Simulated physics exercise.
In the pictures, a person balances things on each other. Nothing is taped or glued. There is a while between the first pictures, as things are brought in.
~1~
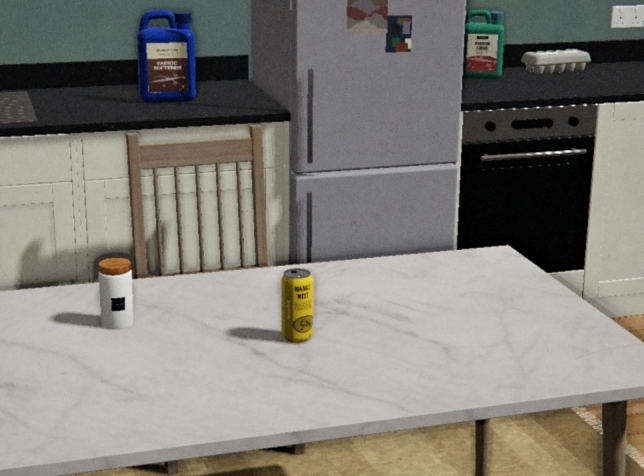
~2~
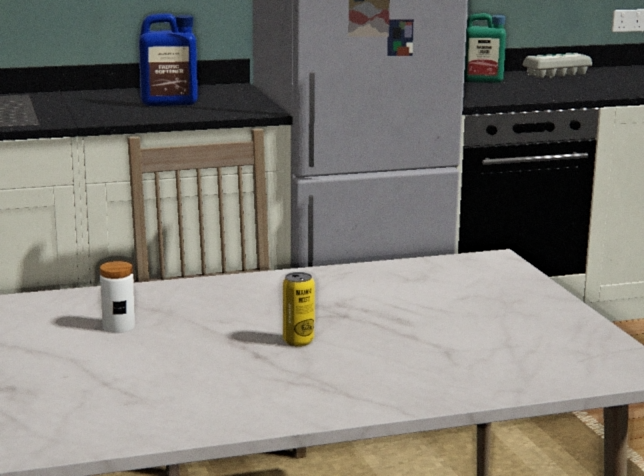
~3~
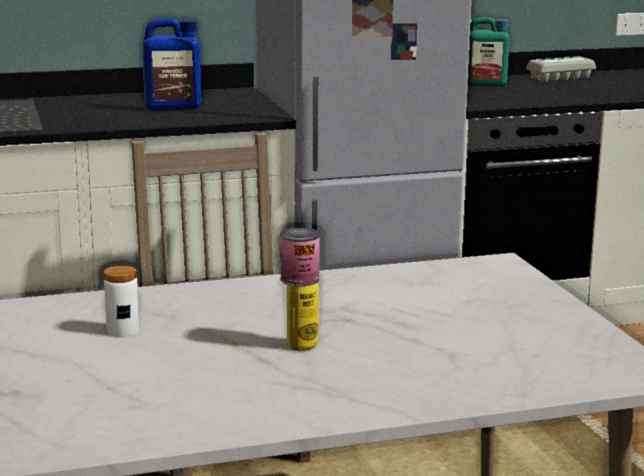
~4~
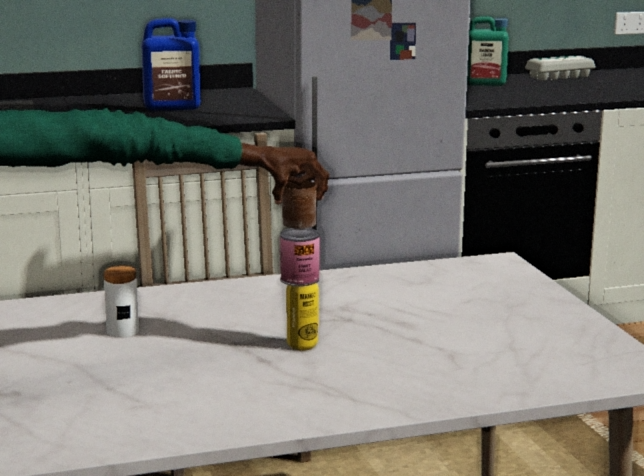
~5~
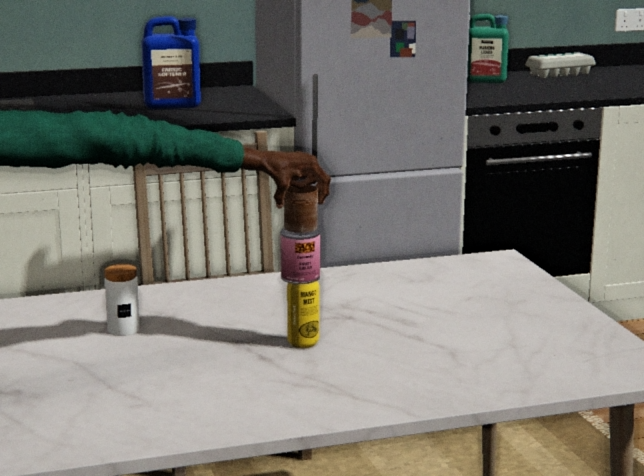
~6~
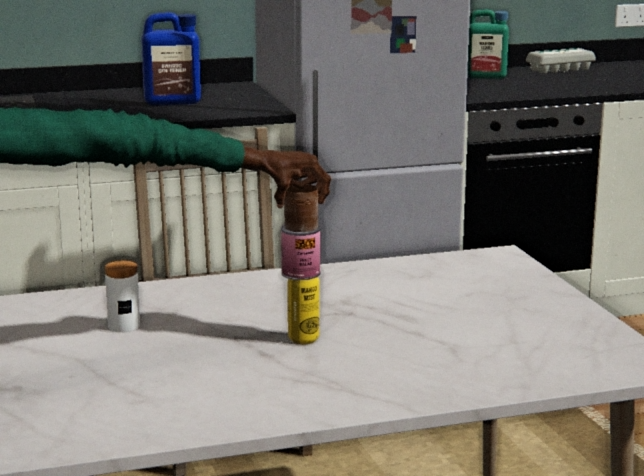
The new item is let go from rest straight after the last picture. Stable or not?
It stands.
Then, 0.30 s past the last view, nothing moves.
Then, 0.70 s past the last view, brown cup resting near (301, 209).
Finally, all 4 still in place. Final places as the last picture's camera would see them, brown cup near (301, 209). The pile stays up.
